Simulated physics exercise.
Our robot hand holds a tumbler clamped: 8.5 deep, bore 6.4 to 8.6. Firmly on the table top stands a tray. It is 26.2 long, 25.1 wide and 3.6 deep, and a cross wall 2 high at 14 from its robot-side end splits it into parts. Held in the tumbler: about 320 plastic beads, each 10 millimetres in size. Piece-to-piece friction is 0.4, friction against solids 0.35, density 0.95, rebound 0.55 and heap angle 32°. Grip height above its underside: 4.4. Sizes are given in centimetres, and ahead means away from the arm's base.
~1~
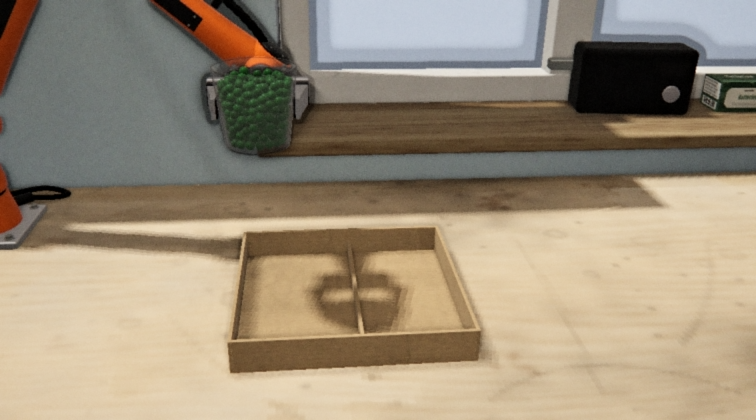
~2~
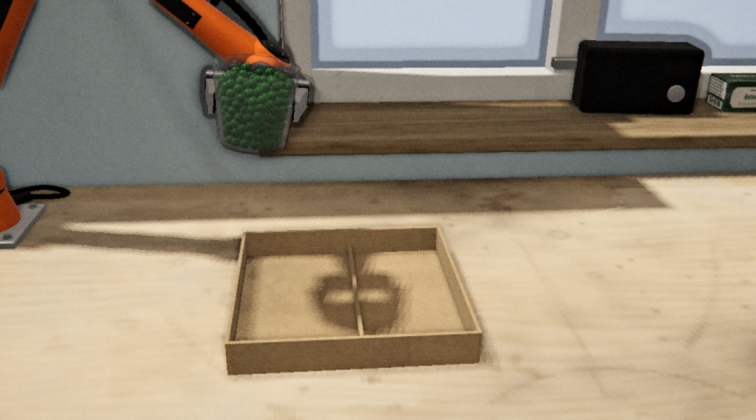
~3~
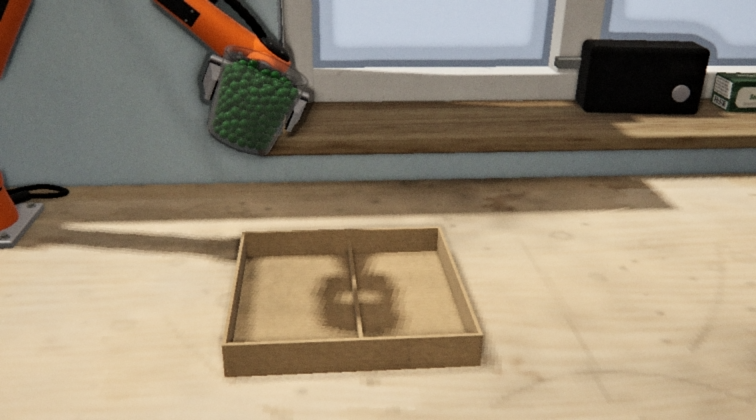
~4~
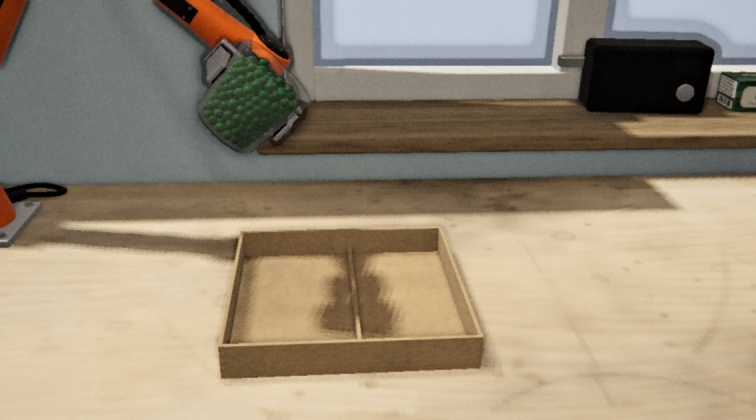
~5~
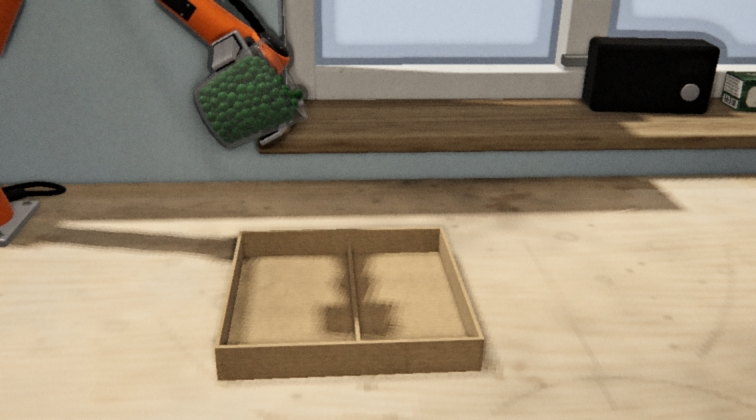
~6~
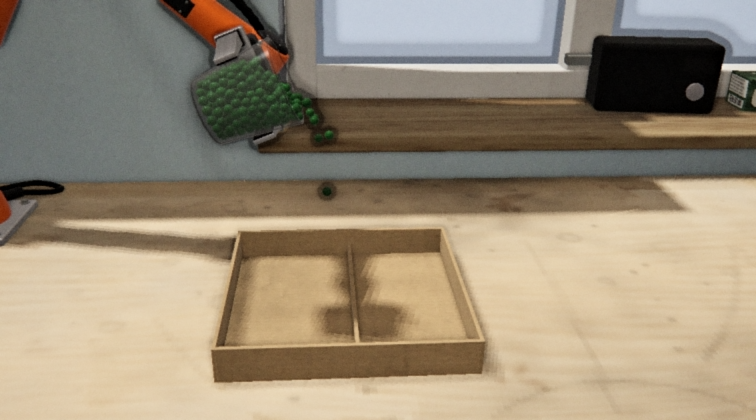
An orange robot arm held a clear tumbler full of green beads above a divided tray, steadily tilted it over to the right, and a few beads slid past the rim and dropped.
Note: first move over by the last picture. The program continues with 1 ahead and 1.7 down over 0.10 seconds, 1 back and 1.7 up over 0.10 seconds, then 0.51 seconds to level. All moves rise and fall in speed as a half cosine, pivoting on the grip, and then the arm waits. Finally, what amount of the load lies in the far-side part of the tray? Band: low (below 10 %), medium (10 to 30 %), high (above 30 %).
Low.
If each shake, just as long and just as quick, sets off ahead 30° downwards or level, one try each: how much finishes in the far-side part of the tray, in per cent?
Some 10 and 10 per cent.
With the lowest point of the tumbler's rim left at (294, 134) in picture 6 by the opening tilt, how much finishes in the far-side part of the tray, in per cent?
The share is about 20 percent.
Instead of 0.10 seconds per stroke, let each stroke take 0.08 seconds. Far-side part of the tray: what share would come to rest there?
That gives about 5 percent.
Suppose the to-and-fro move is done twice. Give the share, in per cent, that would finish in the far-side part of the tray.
Result: Approximately 10 per cent.
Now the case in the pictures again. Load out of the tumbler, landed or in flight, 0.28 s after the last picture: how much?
Roughly 10 percent is out.
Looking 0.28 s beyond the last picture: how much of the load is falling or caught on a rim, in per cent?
4 per cent.
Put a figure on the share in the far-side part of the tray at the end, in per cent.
I'd put it near 5 per cent.
Then, 0.28 s later, tilted 64° forward, highest piece 28 above the table; 296 in the tumbler, 9 in the far-side part, 3 in the robot-side part, 13 in flight or on a rim.
Then, 0.57 s later, tilted 12° forward, highest piece 29 above the table; 291 in the tumbler, 15 in the far-side part, 13 in the robot-side part, 2 in flight or on a rim.
Then, 0.91 s later, level, highest piece 30 above the table; 291 in the tumbler, 16 in the far-side part, 14 in the robot-side part.
Then, 1.96 s later, level, highest piece 30 above the table; 291 in the tumbler, 16 in the far-side part, 14 in the robot-side part.
At rest, 291 in the tumbler, 16 in the far-side part, 14 in the robot-side part. That is 5 % in the far-side part of the tray.
